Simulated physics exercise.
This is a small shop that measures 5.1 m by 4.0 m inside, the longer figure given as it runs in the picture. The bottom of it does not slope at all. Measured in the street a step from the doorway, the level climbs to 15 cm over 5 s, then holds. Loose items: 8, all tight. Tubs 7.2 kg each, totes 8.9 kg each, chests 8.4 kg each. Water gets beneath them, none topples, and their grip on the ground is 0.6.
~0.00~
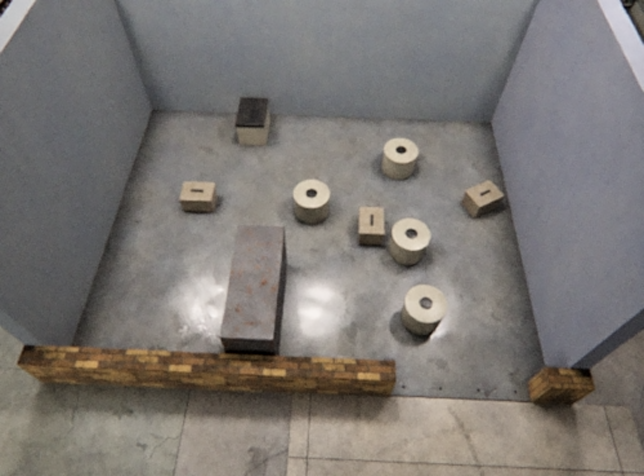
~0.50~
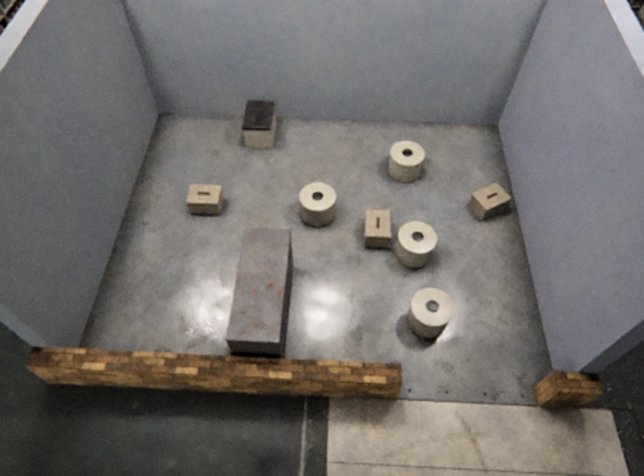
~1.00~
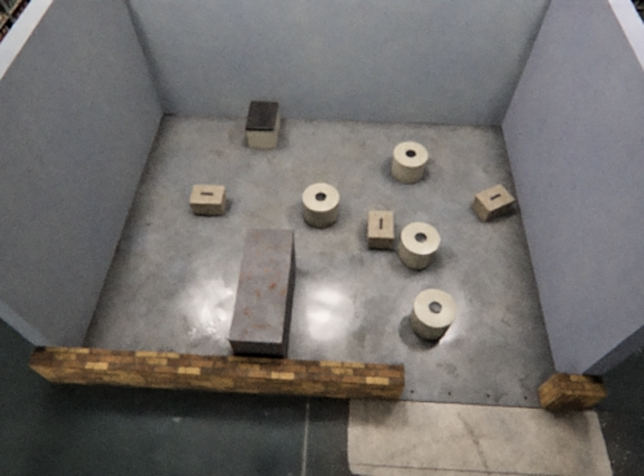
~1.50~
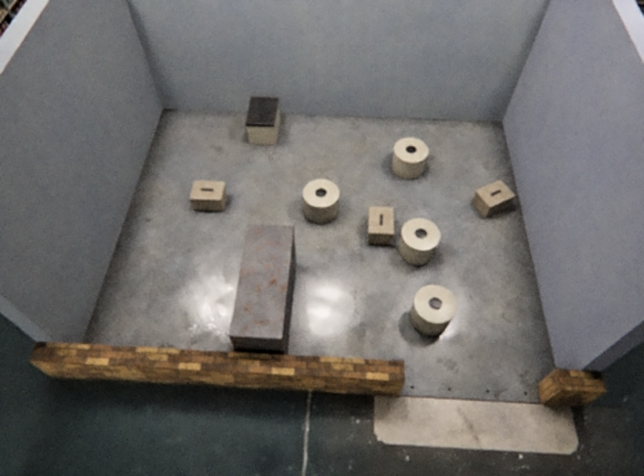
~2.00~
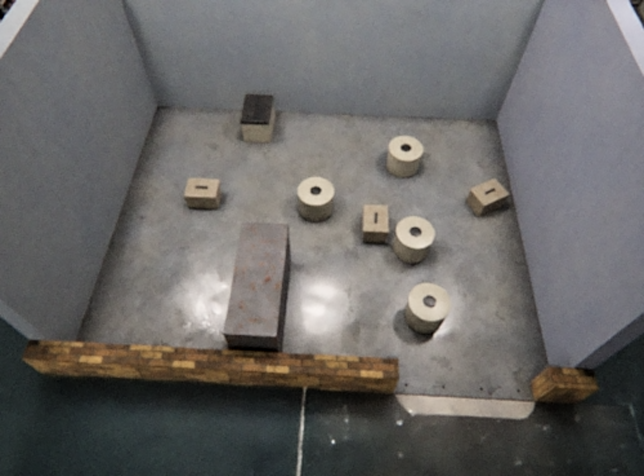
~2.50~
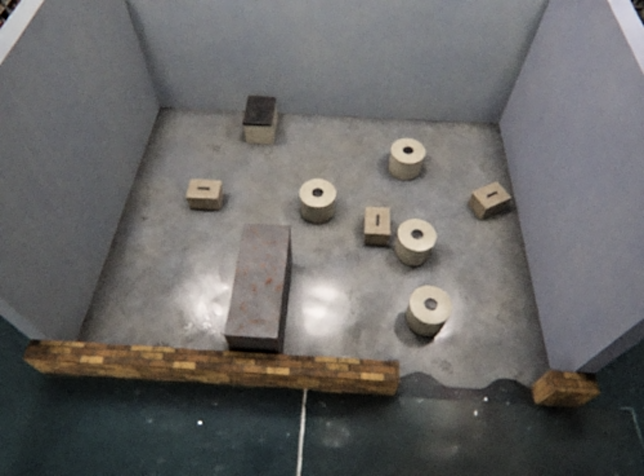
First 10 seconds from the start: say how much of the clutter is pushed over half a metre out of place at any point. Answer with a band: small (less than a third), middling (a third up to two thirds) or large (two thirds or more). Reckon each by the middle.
Middling.
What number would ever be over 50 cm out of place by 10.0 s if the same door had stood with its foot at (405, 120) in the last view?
Result: 4 of them.
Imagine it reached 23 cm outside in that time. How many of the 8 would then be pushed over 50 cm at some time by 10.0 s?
So the tally would be 7.
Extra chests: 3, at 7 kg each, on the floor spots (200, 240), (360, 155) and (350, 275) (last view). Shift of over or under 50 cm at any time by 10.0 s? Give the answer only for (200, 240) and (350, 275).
Order as asked - inside the cutoff and beyond the cutoff.
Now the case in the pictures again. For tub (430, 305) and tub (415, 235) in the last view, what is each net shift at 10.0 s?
200 cm and 150 cm respectively.
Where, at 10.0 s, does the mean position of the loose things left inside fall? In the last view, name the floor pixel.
It sits at about (331, 179).
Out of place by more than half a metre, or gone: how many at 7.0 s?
By then the count is 2.
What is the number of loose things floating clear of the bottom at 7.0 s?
I get 1.
After 3.5 s 0 of 8 are over 50 cm from their spots; 0 afloat.
After 4.5 s 0 of 8 are over 50 cm from their spots; 0 afloat.
After 7.0 s 2 of 8 are over 50 cm from their spots; 1 afloat.
After 10.0 s 4 of 8 are over 50 cm from their spots, and 4 have been at some point; 3 afloat.
